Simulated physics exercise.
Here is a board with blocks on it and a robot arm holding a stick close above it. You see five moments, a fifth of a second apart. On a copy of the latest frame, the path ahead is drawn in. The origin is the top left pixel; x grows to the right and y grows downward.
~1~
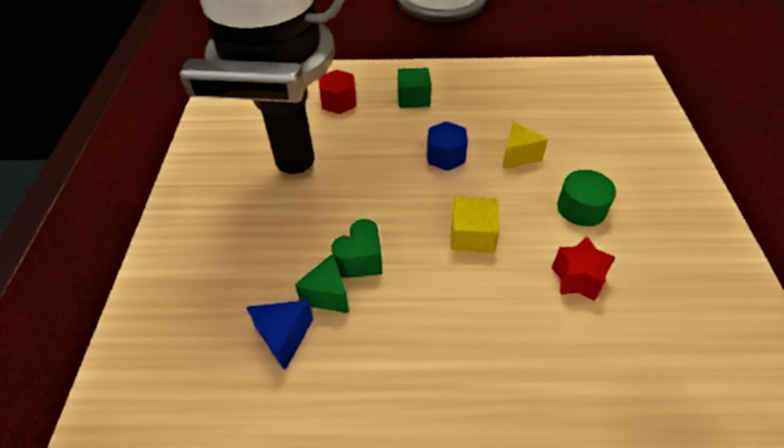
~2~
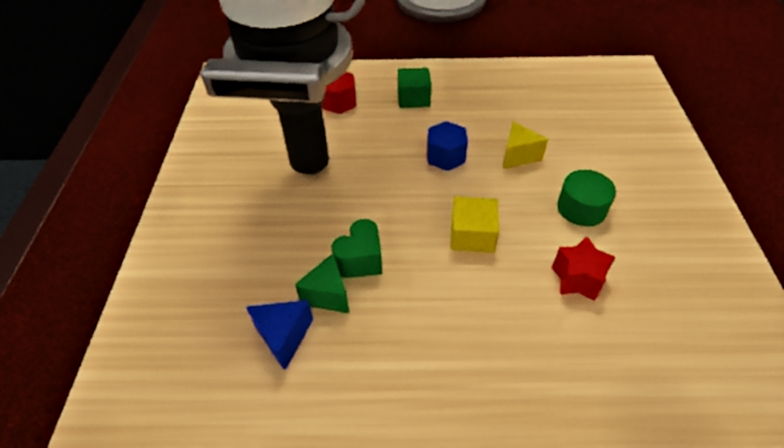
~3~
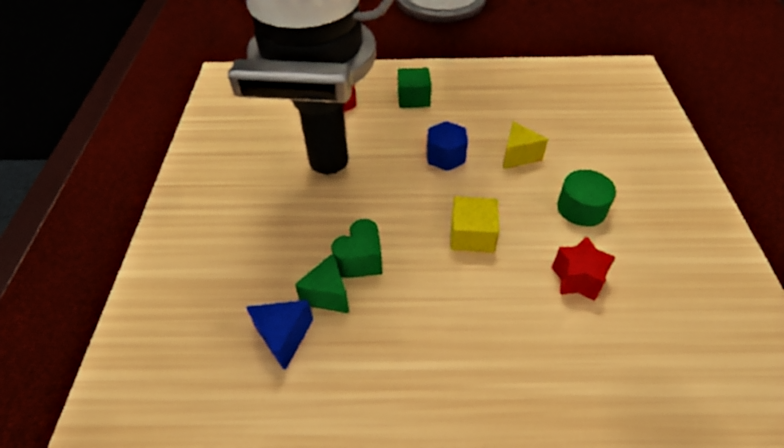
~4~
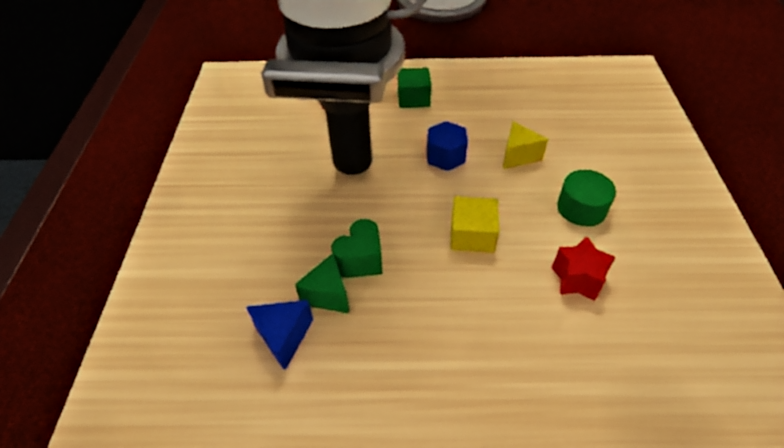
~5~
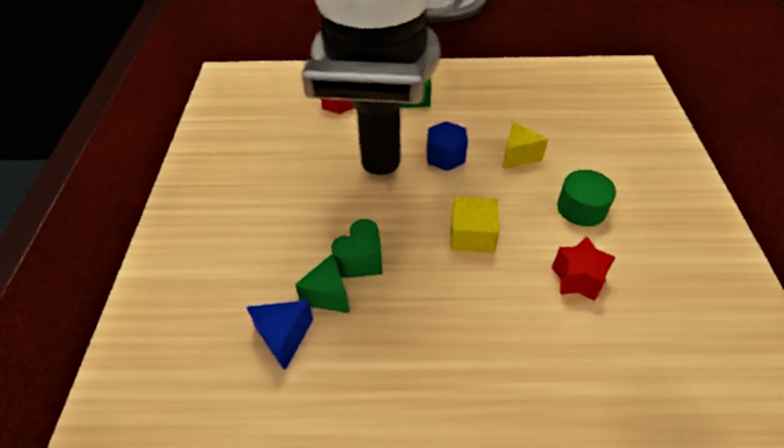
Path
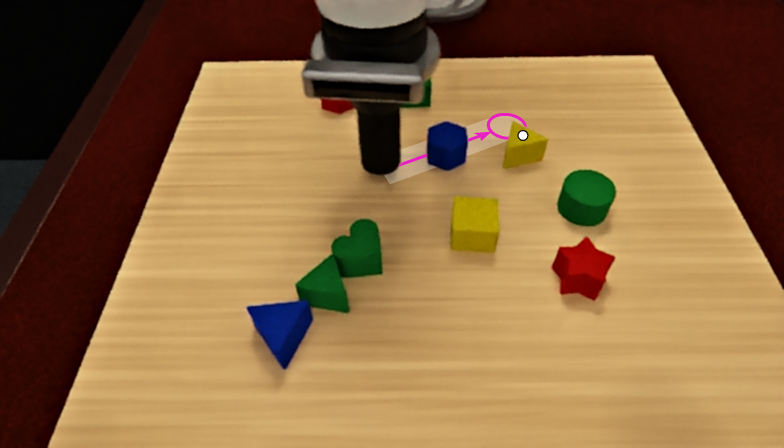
On a wooden board scattered with coloured blocks, a robot arm holding a black stick slides steadily right above the motionless blocks.
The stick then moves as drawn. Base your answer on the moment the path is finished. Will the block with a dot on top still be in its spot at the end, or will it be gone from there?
Moved off its spot.
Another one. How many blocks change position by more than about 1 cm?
That push would leave two blocks displaced by more than about 1 cm.
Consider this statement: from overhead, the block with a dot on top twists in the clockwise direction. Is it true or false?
Answer: True.
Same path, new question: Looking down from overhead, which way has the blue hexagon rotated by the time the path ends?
From above, it looks like the blue hexagon goes clockwise.
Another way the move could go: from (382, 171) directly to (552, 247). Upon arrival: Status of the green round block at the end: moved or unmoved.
It is untouched.
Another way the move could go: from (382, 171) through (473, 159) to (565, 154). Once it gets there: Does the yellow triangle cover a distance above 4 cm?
Yes.
Path on the board, in a line from (382, 171) to (507, 126); the dot is on the yellow triangle.
What follows on the original path. One third of the way, stick (428, 145); blue hexagon (467, 129).
Two thirds of the way, stick (470, 130); blue hexagon (511, 116); yellow triangle (534, 135), turned 40° clockwise.
At the end, stick (509, 116); green square in place; blue hexagon (551, 106), turned 30° clockwise; yellow triangle (536, 134), turned 50° clockwise.
